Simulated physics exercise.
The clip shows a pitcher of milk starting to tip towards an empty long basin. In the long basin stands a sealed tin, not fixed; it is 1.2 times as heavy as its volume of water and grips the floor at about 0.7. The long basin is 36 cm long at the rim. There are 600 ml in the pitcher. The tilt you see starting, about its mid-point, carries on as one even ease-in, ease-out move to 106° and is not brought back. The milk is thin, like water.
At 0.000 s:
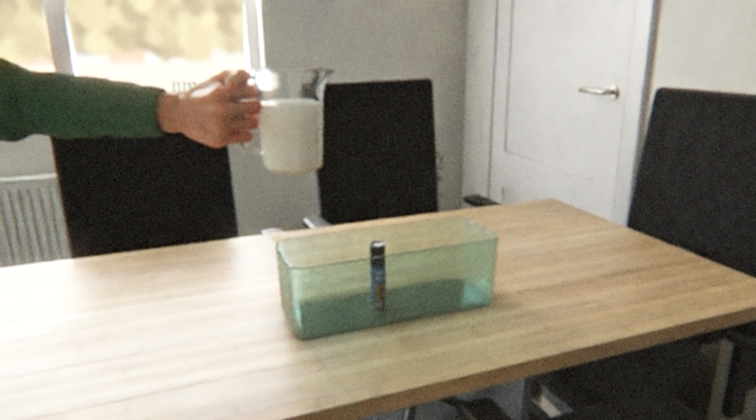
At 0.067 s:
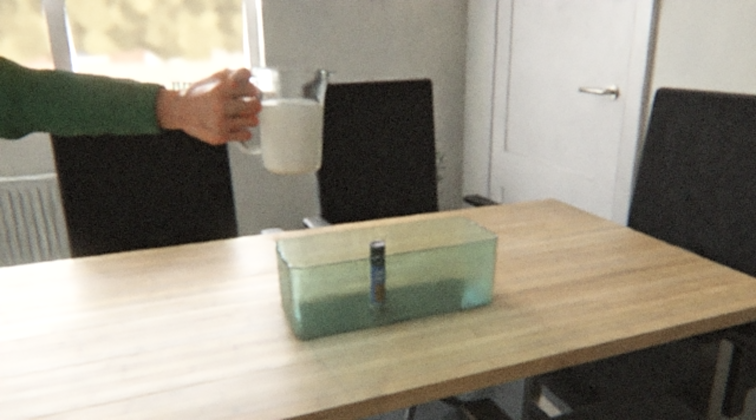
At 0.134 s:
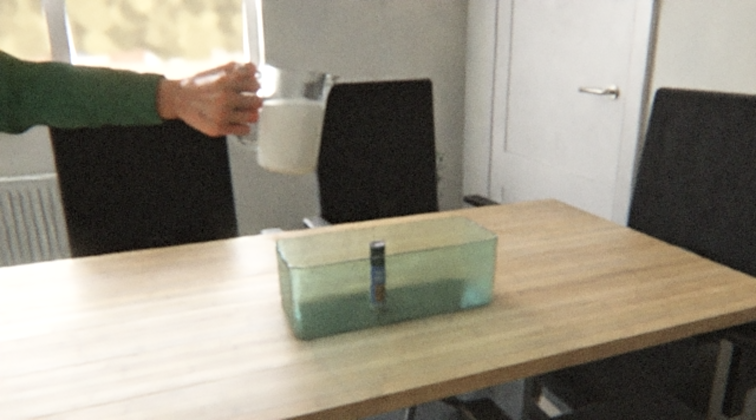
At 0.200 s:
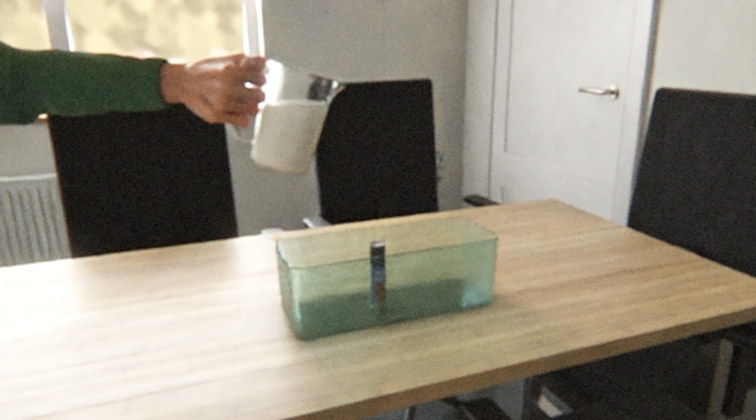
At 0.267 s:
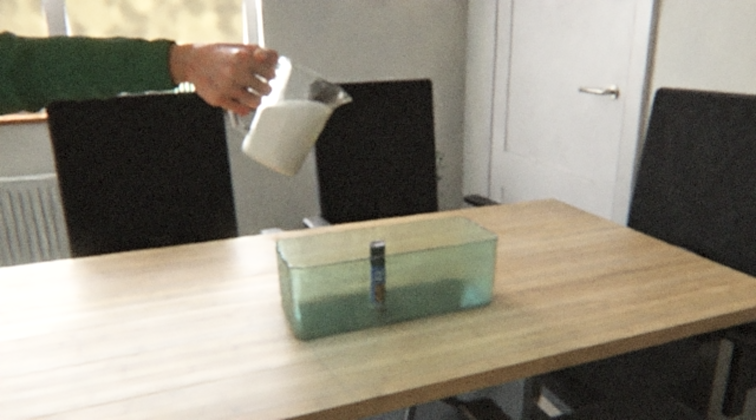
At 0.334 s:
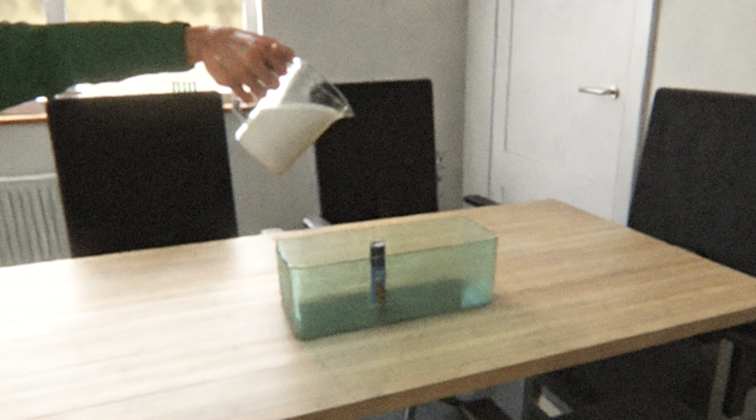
A glass pitcher of milk, held by a hand in a green sleeve, tilts slowly and then more steeply to the right above a long, greenish transparent basin with a small dark tin, which stays still on the wooden table.
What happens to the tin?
It remains upright.
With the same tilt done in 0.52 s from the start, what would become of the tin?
Then it remains upright.
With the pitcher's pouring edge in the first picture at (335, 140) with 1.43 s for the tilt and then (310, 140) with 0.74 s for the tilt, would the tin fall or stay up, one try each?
First it topples; then it stays up.
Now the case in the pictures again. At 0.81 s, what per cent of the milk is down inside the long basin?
Some 52 per cent.
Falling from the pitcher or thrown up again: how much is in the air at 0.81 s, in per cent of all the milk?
Some 28 per cent.
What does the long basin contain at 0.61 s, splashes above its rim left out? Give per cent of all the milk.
Some 4 per cent.
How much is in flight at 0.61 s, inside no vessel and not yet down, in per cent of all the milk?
About 28 per cent.
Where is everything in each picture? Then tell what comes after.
In the first picture, tilt 0°; pouring edge (334, 69); surface from (258, 105) to (319, 101); the long basin's rim runs from (282, 255) to (481, 227); the tin's top is at (377, 246).
In the second picture, tilt 2°; pouring edge (336, 71); surface from (259, 105) to (319, 102).
In the third picture, tilt 8°; pouring edge (341, 76); surface from (261, 104) to (321, 102).
In the fourth picture, tilt 18°; pouring edge (346, 86); surface from (262, 106) to (324, 103).
In the fifth picture, tilt 31°; pouring edge (352, 99); surface from (256, 119) to (330, 105).
In the sixth picture, tilt 45°; pouring edge (354, 115); surface from (247, 122) to (338, 108).
Then, 0.61 s in, the tilt is 98° and 68 per cent is still to pour; the tin stands where it began.
Then, 0.81 s in, the tilt is 106° and 20 per cent is still to pour; the tin stands where it began.
Then, 1.01 s in, the tilt is 106° and 3 per cent is still to pour; the tin stands where it began.
Then, 1.24 s in, the tilt is 106° and 0 per cent is still to pour; the tin stands where it began.
Finally, the tin stands where it began.
